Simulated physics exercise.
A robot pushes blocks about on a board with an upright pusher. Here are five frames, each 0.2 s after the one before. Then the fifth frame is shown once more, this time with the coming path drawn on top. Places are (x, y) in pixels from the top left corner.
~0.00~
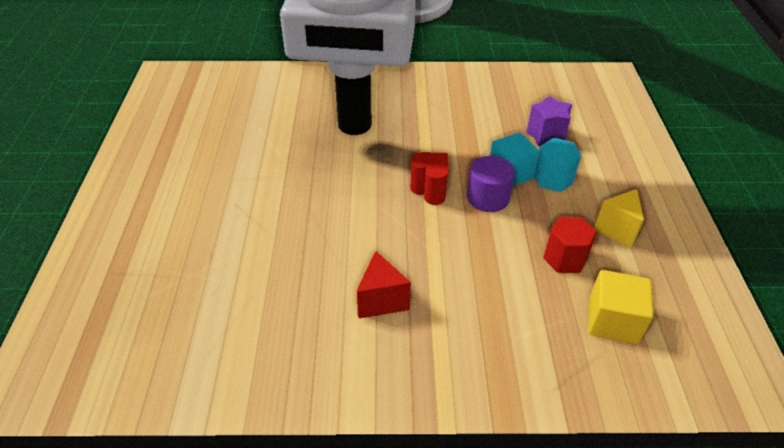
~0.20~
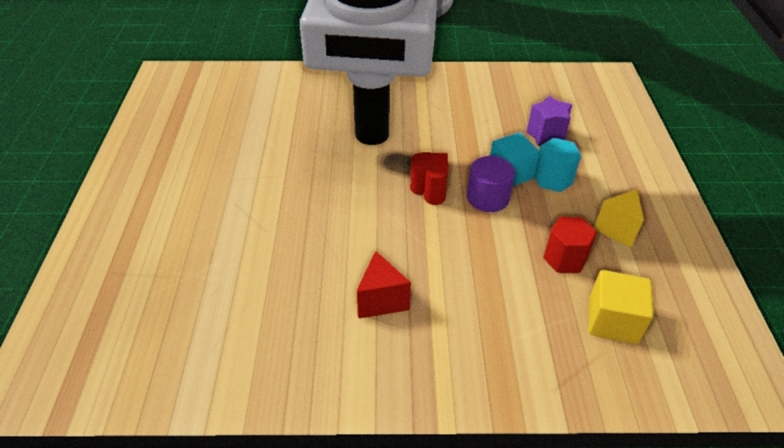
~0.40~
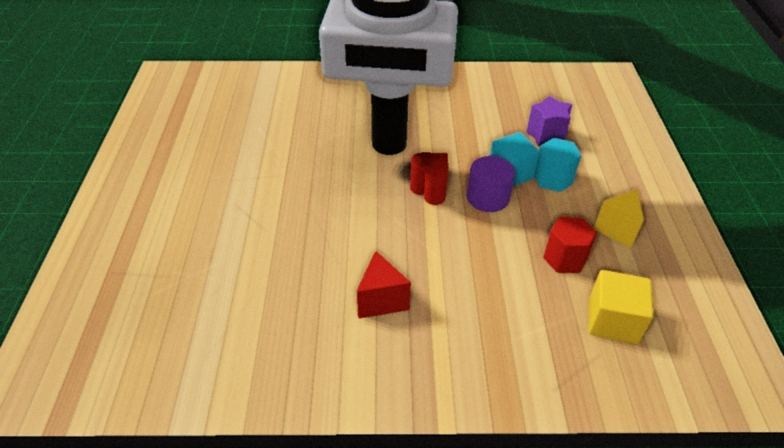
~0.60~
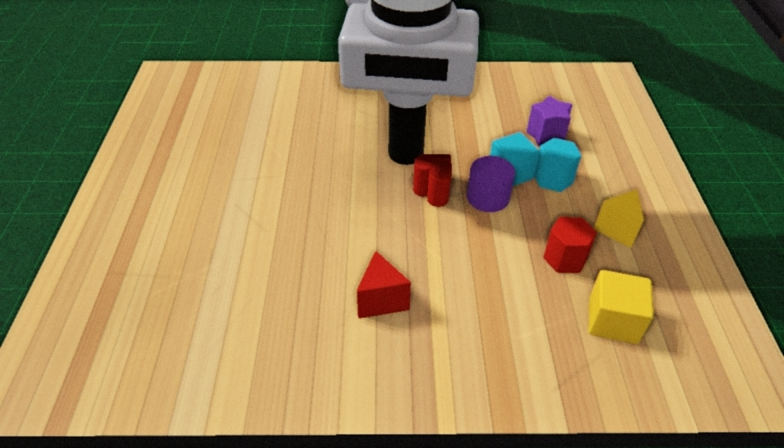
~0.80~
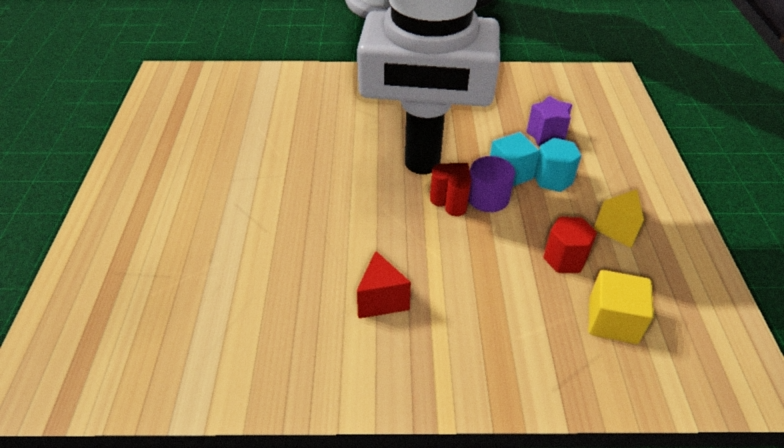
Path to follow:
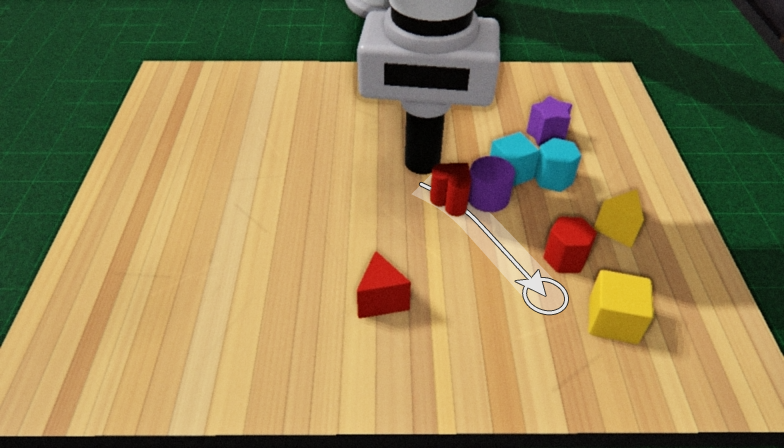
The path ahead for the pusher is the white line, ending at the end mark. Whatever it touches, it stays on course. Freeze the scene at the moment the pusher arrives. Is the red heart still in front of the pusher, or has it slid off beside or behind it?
In front, still.
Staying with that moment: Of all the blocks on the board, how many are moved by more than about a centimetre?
It moves two blocks.
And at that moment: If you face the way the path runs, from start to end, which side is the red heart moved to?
Gets pushed right.
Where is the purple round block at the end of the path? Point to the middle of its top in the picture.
It will likely be found at (513, 177).
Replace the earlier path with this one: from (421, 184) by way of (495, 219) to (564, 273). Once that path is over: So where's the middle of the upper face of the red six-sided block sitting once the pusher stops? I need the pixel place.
Its top middle will sit at (618, 251).
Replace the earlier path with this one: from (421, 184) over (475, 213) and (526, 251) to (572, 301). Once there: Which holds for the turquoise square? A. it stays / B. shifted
The answer is A.
Path on the board, from (421, 184) by way of (467, 212) and (504, 251) to (546, 296).
The first path, step by step. One third of the way, pusher (471, 192); red heart (492, 207), turned 25° anticlockwise; purple round block (509, 174).
Two thirds of the way, pusher (510, 231); red heart (533, 250), turned 20° anticlockwise; purple round block (513, 177).
At the end, pusher (552, 275); red heart (580, 298), turned 15° anticlockwise; purple round block (513, 177); red six-sided block in place.
